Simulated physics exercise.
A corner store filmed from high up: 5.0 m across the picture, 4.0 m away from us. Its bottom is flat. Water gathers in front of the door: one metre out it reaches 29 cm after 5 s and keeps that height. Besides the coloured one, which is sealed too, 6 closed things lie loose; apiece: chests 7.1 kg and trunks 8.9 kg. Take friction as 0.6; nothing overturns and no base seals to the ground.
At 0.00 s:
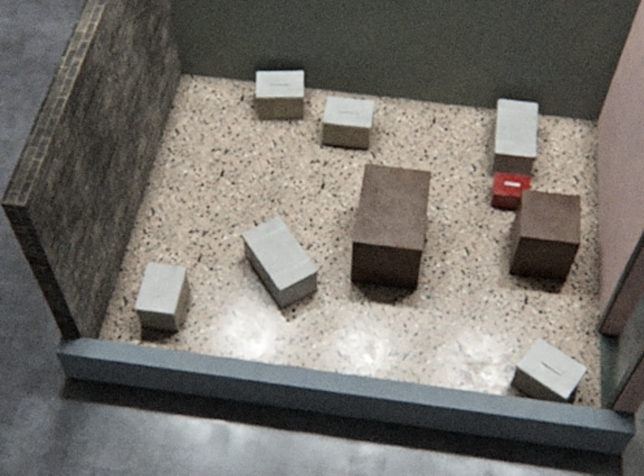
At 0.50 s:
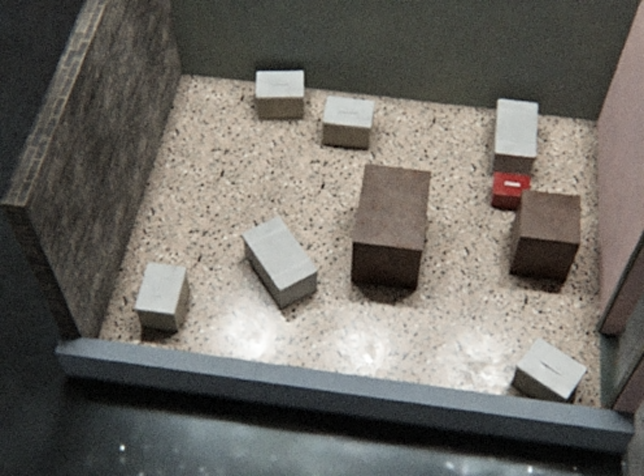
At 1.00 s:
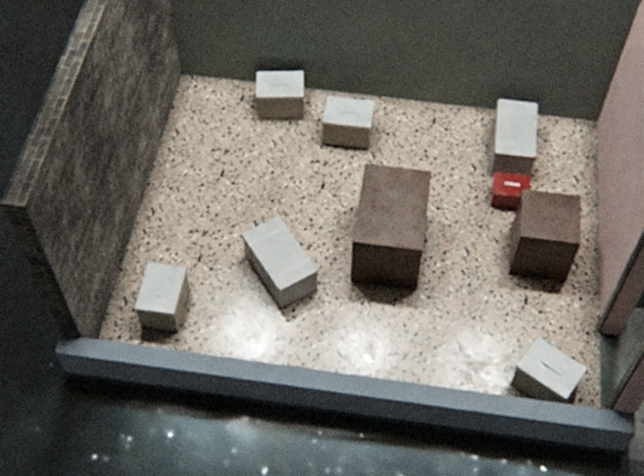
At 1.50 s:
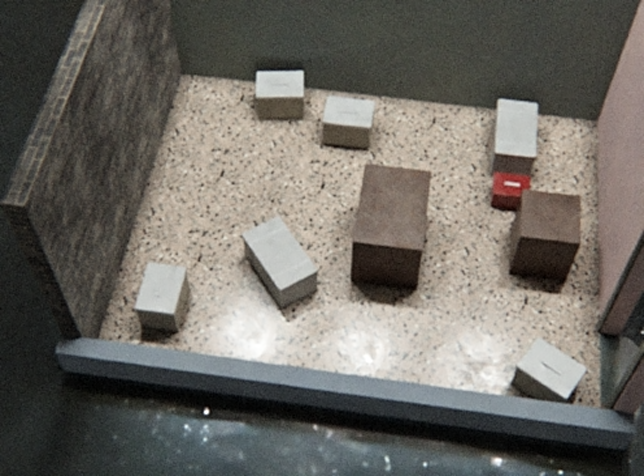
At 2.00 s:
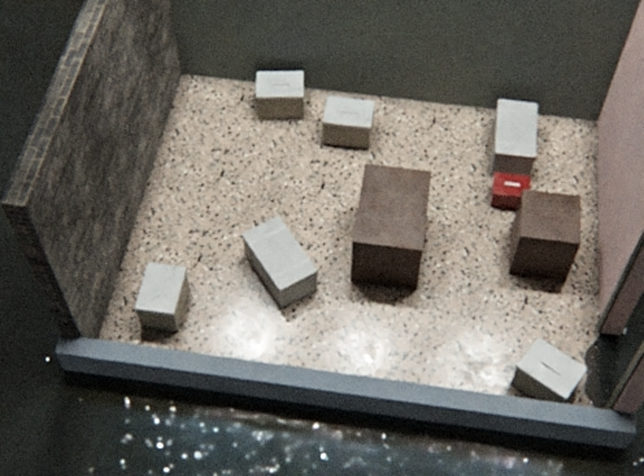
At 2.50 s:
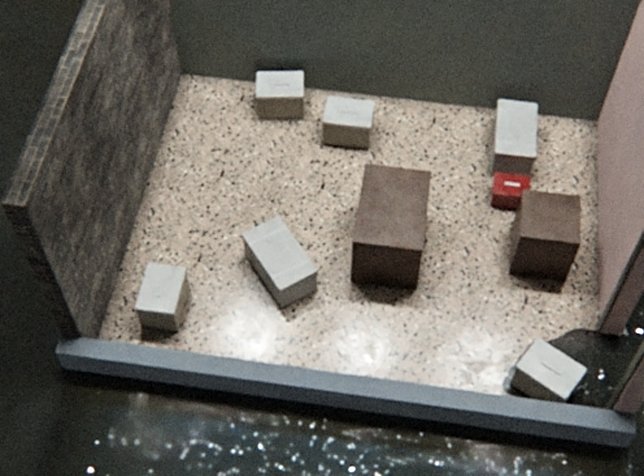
Dark water gathers outside the walled room and seeps in at the lower right corner, while the boxes stay still.
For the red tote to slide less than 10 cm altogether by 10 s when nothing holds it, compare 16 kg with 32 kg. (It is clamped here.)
For it, the lower weight is enough.
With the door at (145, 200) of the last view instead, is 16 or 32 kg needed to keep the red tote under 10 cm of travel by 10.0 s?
Then the smaller load will do.
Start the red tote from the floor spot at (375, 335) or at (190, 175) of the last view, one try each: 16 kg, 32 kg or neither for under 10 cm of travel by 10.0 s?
In that order: Only the larger holds; it takes the larger.
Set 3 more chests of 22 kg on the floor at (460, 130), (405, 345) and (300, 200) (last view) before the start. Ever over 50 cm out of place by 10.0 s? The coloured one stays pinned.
In that order: Under, past it, short of it.
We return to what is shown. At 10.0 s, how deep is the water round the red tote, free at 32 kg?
Roughly 3 cm.
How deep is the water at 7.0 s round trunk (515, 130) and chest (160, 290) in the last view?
About 2 and 9 cm.
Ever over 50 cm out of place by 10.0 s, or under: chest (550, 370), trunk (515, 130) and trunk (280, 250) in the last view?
In that order: Past it, less, over.
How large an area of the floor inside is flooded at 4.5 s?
Some 5.0 m2.
After 3.5 s the red tote would be 0 cm from its start with 16 kg and 0 cm from its start with 32 kg; 0 cm of water round it then.
After 4.5 s the red tote would be 0 cm from its start with 16 kg and 0 cm from its start with 32 kg; 0 cm of water round it then.
After 7.0 s the red tote would be 0 cm from its start with 16 kg and 0 cm from its start with 32 kg; 2 cm of water round it then.
After 10.0 s the red tote would be 0 cm from its start with 16 kg and 0 cm from its start with 32 kg; 3 cm of water round it then.
